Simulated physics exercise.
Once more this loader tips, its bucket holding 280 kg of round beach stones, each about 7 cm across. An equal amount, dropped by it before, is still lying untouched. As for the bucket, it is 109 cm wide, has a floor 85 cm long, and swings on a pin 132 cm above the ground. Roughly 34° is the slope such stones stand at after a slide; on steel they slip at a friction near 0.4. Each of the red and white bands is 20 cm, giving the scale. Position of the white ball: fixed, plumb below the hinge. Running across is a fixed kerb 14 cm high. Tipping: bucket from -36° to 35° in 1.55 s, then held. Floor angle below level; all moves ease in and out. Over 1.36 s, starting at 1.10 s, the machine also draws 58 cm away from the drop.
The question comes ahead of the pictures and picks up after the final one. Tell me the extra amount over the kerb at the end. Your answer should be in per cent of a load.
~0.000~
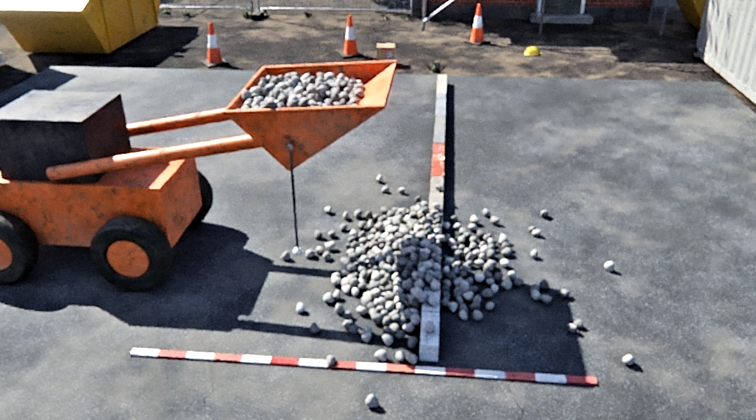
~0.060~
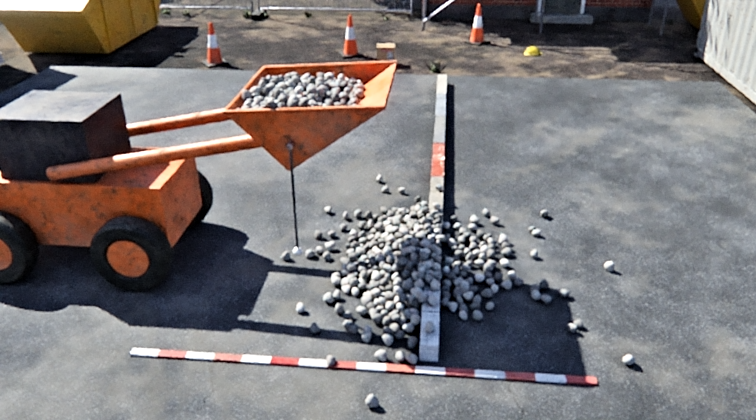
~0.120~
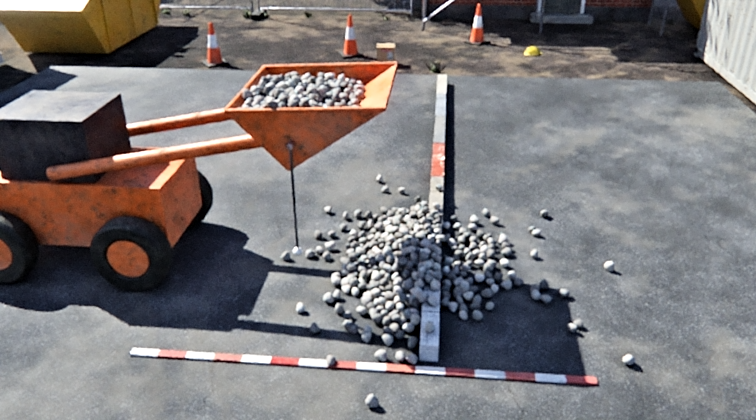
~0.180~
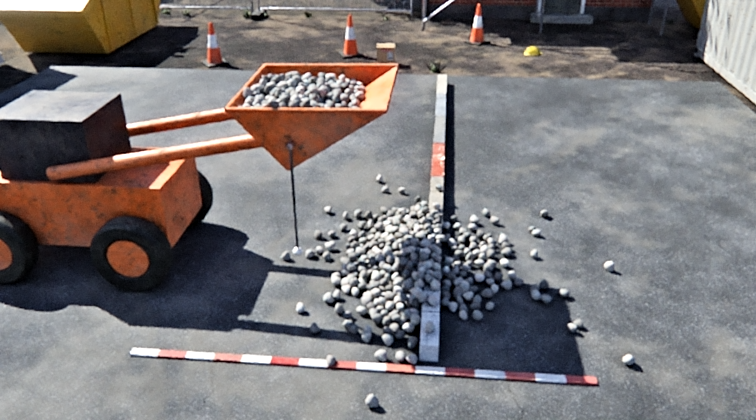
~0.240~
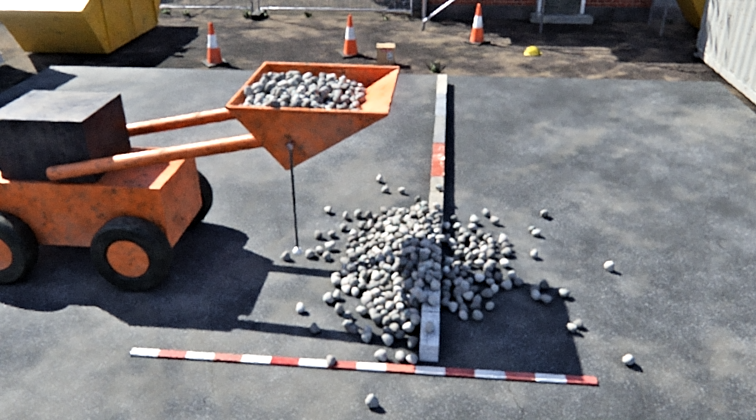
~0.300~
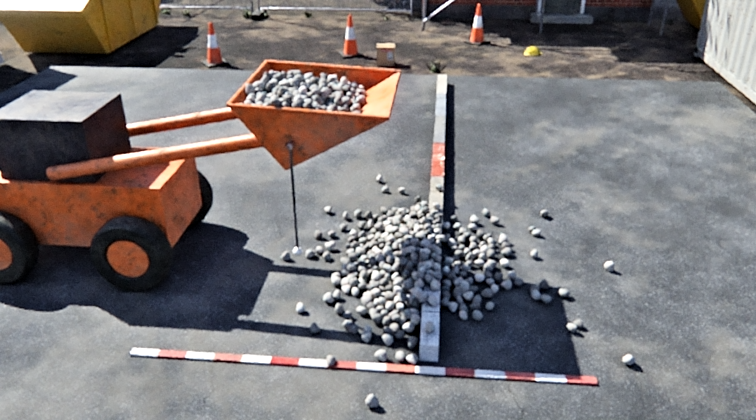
15 per cent.
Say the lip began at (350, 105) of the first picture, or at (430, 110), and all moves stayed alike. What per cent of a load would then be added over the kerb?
Case one about 0 %, case two about 55 %.
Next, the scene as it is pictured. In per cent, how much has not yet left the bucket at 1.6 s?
30 %.
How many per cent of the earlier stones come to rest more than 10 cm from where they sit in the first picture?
Estimate: 20 %, roughly.
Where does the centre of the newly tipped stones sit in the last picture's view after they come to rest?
I'd point to about (387, 252).
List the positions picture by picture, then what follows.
Lip at (385, 107), floor tilted -36°, highest stones at (299, 85). The earlier load is highest near (427, 238), 23 cm above ground level, 82 % on this side of the kerb, 18 % over the kerb, in the first frame.
The bucket is at -36°, its lip at (385, 107); the top of the load is at (300, 85); the stones move at 0.0 m/s on average, in the second frame.
The bucket is at -35°, its lip at (385, 109); the top of the load is at (300, 84); the stones move at 0.1 m/s on average, in the third frame.
Lip at (386, 111), floor tilted -33°, highest stones at (295, 83); the stones move at 0.1 m/s on average, in the fourth frame.
The bucket is at -31°, its lip at (388, 114); the top of the load is at (282, 82); the stones move at 0.1 m/s on average, in the fifth frame.
Lip at (389, 118), floor tilted -29°, highest stones at (283, 81); the stones move at 0.2 m/s on average, in the sixth frame.
After 1.2 s the floor is at 24°; in per cent of one load, 100 in the bucket, 82 on this side of the kerb, 18 over the kerb; the foremost stones are at (570, 283).
After 1.6 s the floor is at 35°; in per cent of one load, 30 in the bucket, 151 on this side of the kerb, 19 over the kerb; the foremost stones are at (570, 283).
After 2.9 s the floor is at 35°; in per cent of one load, 0 in the bucket, 167 on this side of the kerb, 33 over the kerb; the foremost stones are at (579, 278).
After 5.4 s the floor is at 35°; in per cent of one load, 0 in the bucket, 167 on this side of the kerb, 33 over the kerb; the foremost stones are at (580, 278). Net gain over the kerb, 15.
